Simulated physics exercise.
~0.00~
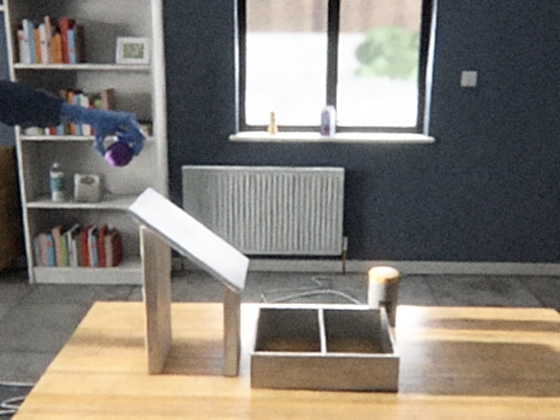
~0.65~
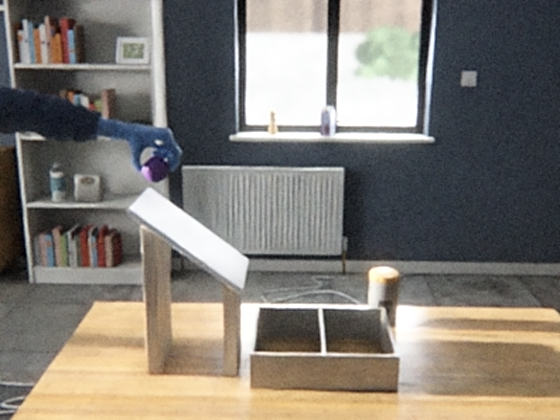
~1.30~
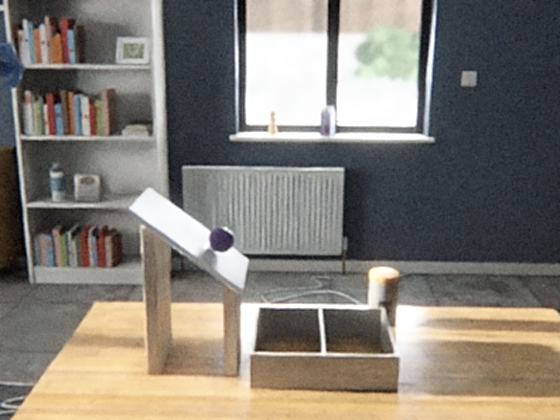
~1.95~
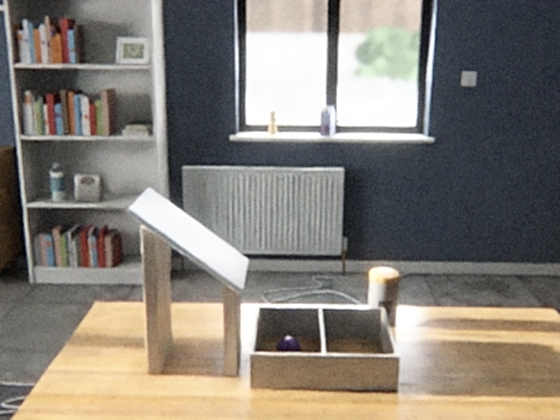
To begin with, a blue-gloved hand holds a small purple onion above and to the left of a slanted white board, which stands on a wooden table beside a tray with two bays. The hand moves right, bringing the onion over the upper end of the board. The fingers then let go and the hand draws back to the left, while the onion travels down the slope toward its lower edge. It leaves the board and drops into the tray. Finally, the onion sits in the nearer bay, and the jar behind the tray remains in place.
